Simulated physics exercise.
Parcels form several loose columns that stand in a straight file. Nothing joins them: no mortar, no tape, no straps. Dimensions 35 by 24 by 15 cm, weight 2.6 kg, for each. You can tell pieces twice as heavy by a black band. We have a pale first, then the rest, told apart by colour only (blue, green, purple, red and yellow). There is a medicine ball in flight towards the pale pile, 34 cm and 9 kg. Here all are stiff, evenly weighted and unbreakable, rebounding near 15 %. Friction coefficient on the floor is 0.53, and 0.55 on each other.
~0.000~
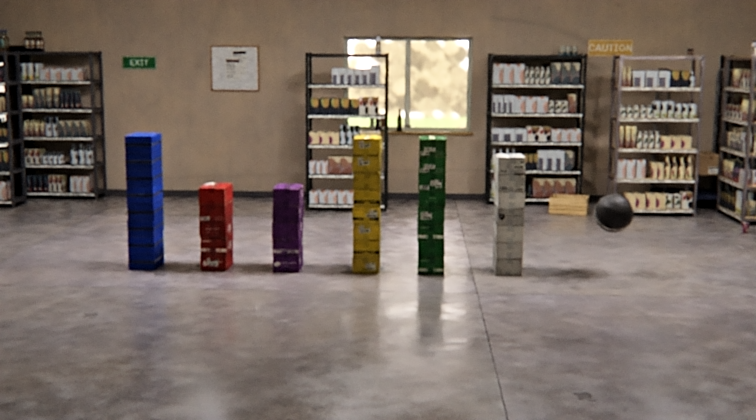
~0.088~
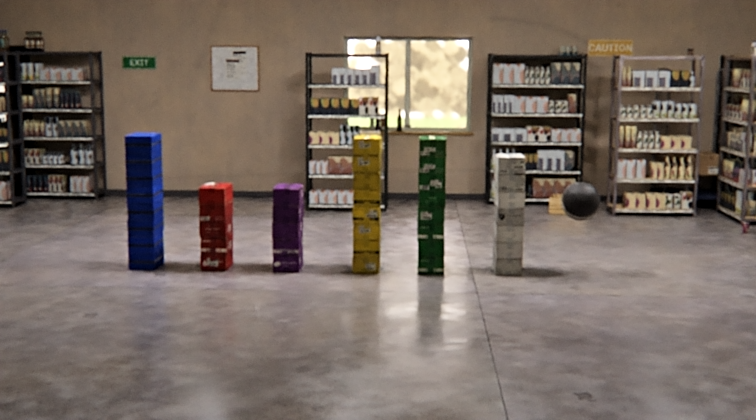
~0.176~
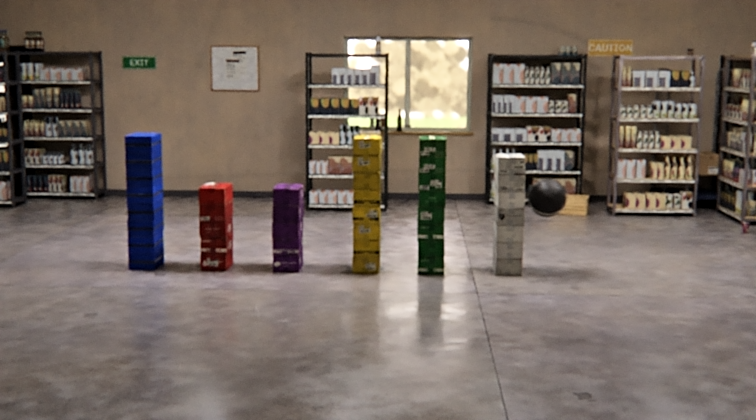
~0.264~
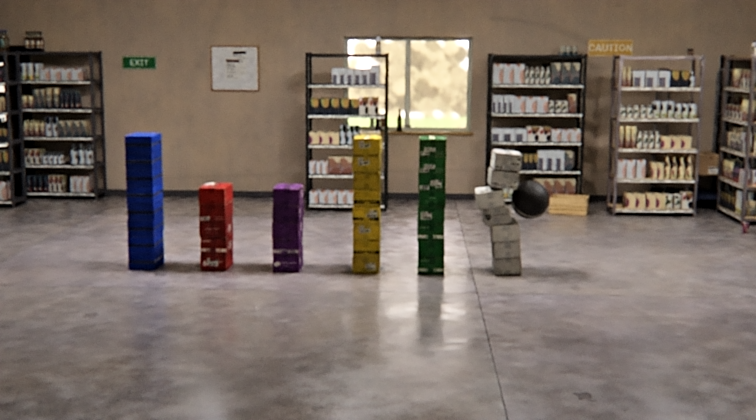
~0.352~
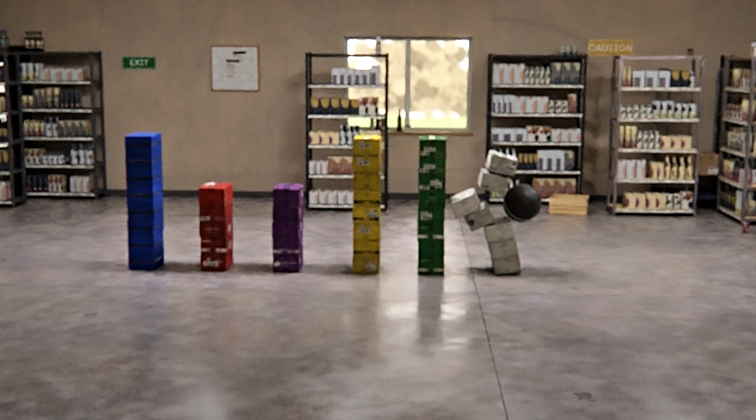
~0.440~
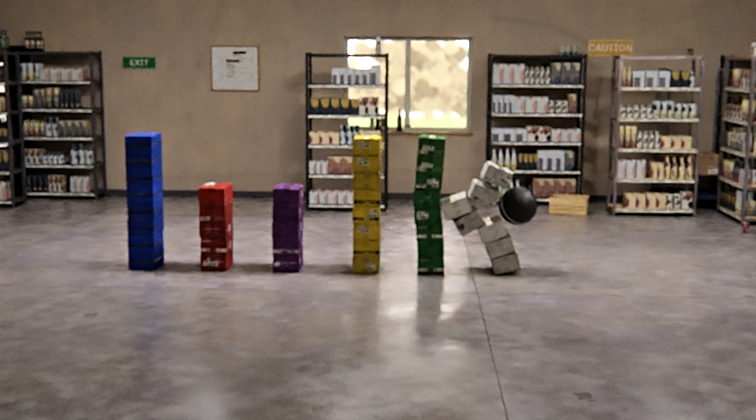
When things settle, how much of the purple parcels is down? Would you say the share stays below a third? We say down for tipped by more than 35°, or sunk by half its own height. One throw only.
No.
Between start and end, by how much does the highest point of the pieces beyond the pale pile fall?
Lower by close to 0 cm.
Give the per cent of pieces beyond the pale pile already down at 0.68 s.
0 %.
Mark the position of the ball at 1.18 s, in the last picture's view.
You'll find it near (591, 254).
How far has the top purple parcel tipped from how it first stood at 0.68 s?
0°.
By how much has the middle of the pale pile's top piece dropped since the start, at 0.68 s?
Roughly 45 cm lower.
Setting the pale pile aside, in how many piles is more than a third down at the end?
In total, 3.
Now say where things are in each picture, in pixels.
In the first picture (each place is the centre of the face we see best), ball (614, 213) 64 cm from contact, 3.8 m/s; top purple parcel (286, 197); top yellow parcel (366, 147); the others all in place.
In the second picture, ball (581, 201) 34 cm from contact, 3.5 m/s; top purple parcel (286, 197).
In the third picture, ball (547, 198) 47 mm from contact, 3.4 m/s; top purple parcel (286, 197).
In the fourth picture, ball (530, 200) after contact, 1.3 m/s; top purple parcel (286, 197); the others all in place.
In the fifth picture, ball (522, 203) after contact, 0.4 m/s; top purple parcel (286, 197); the others all in place.
In the sixth picture, ball (518, 206) after contact, 0.8 m/s; top purple parcel (286, 197); top green parcel (432, 147); 4 have shifted.
By 0.68 s, 7 of the pale pile down; none of the 5 purple parcels down (0 of 34 in all colours); top purple parcel unmoved; top green parcel tilted 8°.
By 1.18 s, 6 of the pale pile down; none of the 5 purple parcels down (1 of 34 in all colours); top purple parcel unmoved; top green parcel tilted 27°, 8 cm lower.
By 1.66 s, 6 of the pale pile down; none of the 5 purple parcels down (14 of 34 in all colours); top purple parcel tilted 9°; top yellow parcel on its side.
By 2.08 s, 6 of the pale pile down; 4 of the 5 purple parcels down (18 of 34 in all colours); top purple parcel tilted 12°, 10 cm lower; top yellow parcel upside down.
When it is over (3.1 s), 6 of the pale pile down; 4 of the 5 purple parcels down (18 of 34 in all colours); top purple parcel tilted 16°, 16 cm lower; top yellow parcel upside down. That is 80 per cent. In pixels of the last frame, middles, top purple parcel near (229, 212), top yellow parcel near (173, 180).
